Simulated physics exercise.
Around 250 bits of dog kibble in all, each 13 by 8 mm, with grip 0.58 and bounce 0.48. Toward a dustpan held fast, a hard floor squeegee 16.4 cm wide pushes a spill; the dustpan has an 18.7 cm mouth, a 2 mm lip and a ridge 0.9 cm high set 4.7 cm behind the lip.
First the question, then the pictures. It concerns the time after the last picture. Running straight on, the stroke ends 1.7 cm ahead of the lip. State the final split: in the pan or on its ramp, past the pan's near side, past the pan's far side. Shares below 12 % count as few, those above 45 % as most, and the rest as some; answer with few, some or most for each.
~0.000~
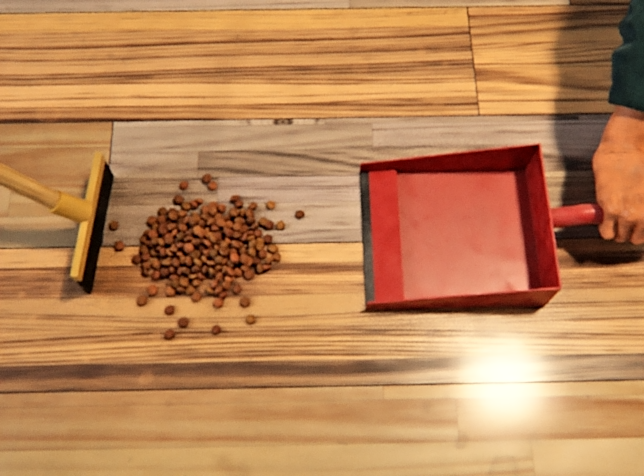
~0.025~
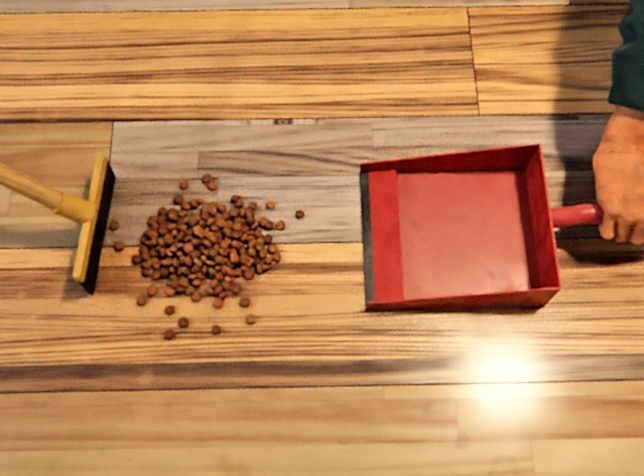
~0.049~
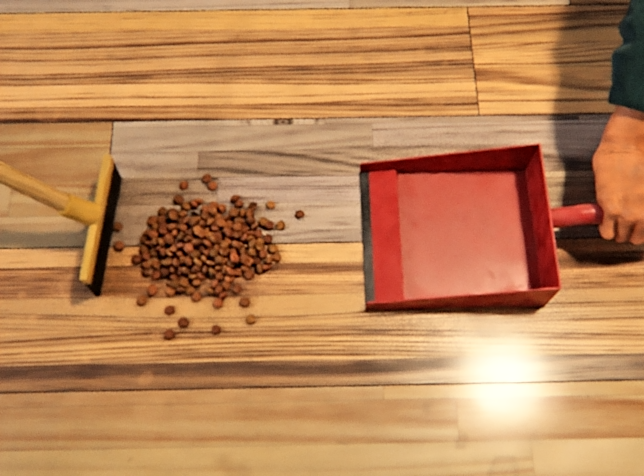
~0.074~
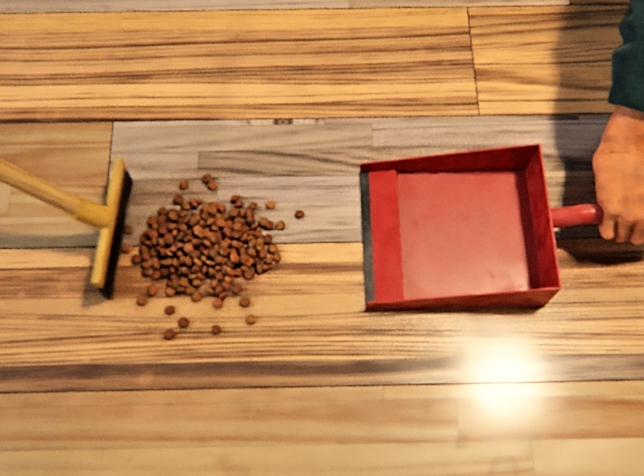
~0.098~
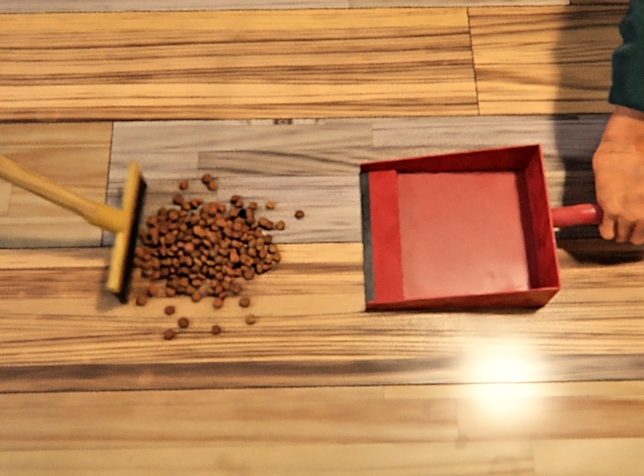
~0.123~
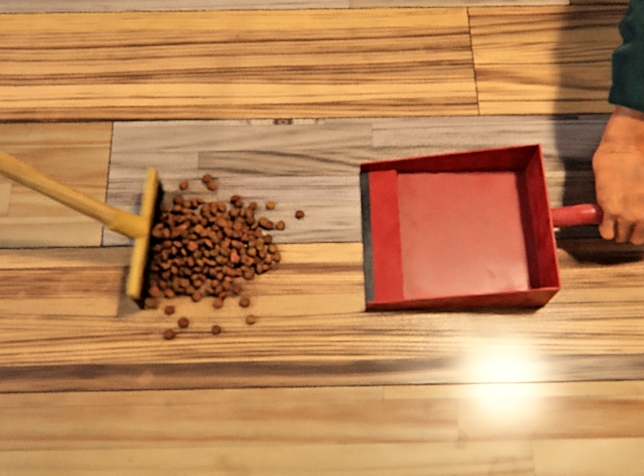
Final split: In the pan or on its ramp: Some; past the pan's near side: Some; past the pan's far side: Few.
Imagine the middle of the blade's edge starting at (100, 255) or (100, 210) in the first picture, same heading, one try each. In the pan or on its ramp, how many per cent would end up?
Close to 25 in a hundred, then close to 45 in a hundred.
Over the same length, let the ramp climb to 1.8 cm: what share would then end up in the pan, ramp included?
Estimate: About 35 in a hundred.
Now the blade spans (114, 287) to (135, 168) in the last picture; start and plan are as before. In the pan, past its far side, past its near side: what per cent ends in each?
You'd see pan at 30, far at 0 and near at 30.
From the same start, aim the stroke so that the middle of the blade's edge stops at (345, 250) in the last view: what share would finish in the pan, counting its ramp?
That would come to near 55 percent.
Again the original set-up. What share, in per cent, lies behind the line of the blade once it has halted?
20 %.
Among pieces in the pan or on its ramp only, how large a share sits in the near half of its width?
80 per cent.
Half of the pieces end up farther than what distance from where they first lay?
That distance is close to 26 cm.
Then, at 0.26 s, middle of the blade 14 cm from the lip; 0 % over the lip, far side 0 %, near side 10 %.
After 0.36 s, middle of the blade 5 cm from the lip; 5 % over the lip, far side 5 %, near side 25 %.
After 0.58 s, middle of the blade 2 cm from the lip; 40 % over the lip, far side 5 %, near side 30 %.
At rest (1.1 s), pan 40 %, near side 30 %, far side 5 %, in front of the lip or behind the blade 25 %.
